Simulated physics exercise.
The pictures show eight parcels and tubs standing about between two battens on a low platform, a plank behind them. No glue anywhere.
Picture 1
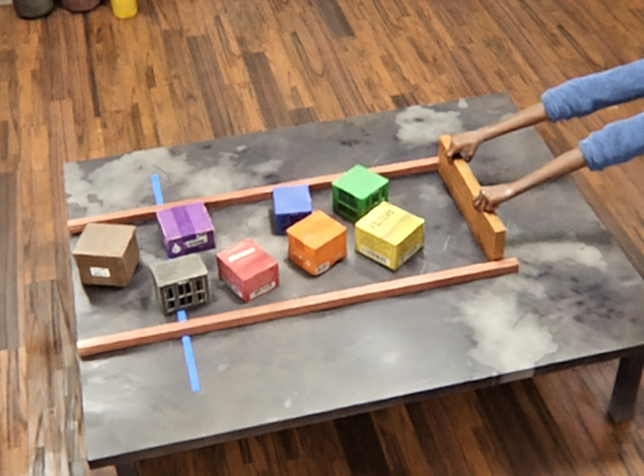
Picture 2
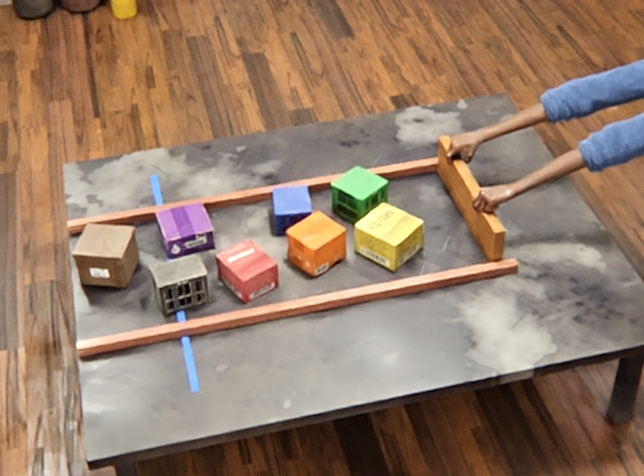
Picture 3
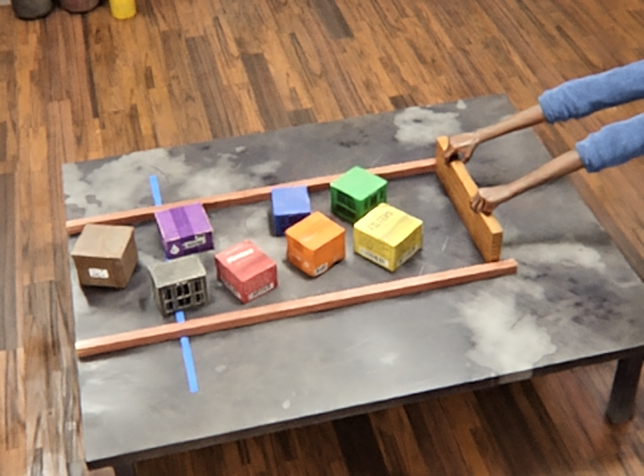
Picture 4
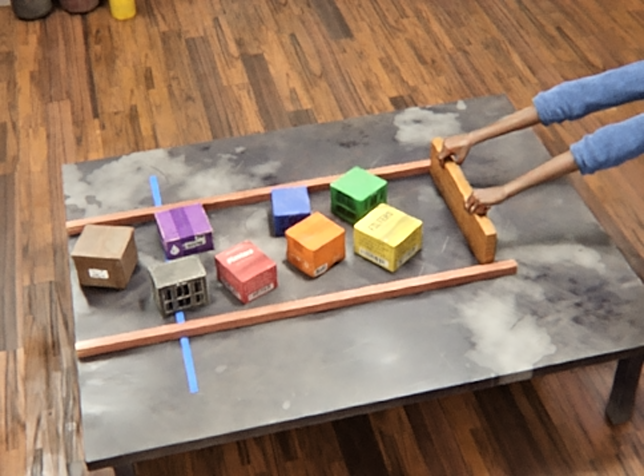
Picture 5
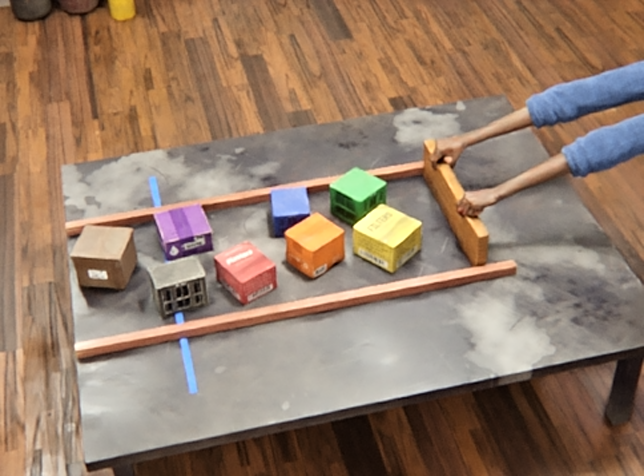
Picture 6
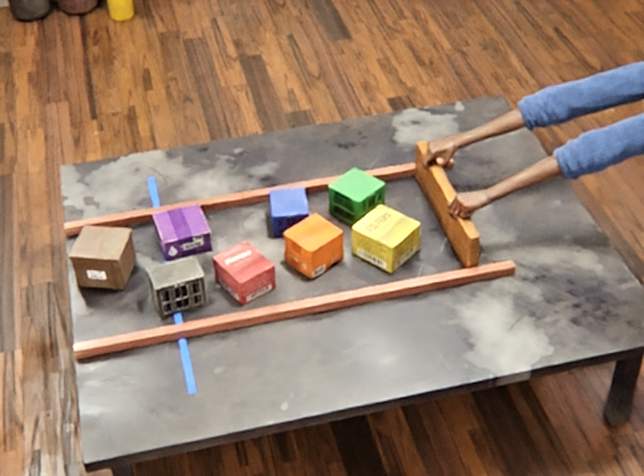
On a low grey table over a wooden floor, seen from above at an angle, two reddish battens run lengthwise across a strip of blue tape. Between them stand eight boxes and crates, brown, purple and black at left, red, blue and orange midway, green and yellow at right. Two blue-sleeved arms slide an orange-brown plank slightly left, still clear of the unmoving boxes.
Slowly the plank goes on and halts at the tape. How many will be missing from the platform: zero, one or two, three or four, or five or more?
As it turns out, the number that fall off is three or four.
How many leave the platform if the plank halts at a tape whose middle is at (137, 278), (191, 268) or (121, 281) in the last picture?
In that order 5, 2 and 6.
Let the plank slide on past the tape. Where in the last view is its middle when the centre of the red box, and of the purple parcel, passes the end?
Near (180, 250) and (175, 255).
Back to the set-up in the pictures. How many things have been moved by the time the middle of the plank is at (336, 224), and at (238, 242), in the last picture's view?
At the one place 5, at the other 8.
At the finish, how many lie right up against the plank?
2 of them.
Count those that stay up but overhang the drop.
Overhanging: 0.
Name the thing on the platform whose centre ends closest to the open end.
That is the orange box.
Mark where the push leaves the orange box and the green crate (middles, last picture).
First (98, 282), then (141, 229).
Early on, none off yet; brown tote at rest near (104, 258); black crate at rest near (177, 287); purple parcel at rest near (183, 232).
A while later, none off yet; brown tote at rest near (104, 258); black crate travelled about its own width near (143, 294); purple parcel at rest near (183, 232).
Further along, none off yet; brown tote travelled about its own width near (67, 269); black crate travelled well along near (68, 316); purple parcel travelled about its own width near (114, 243).
Finally, the number that fall off is three or four; lost, red box, purple parcel, black crate and brown tote.
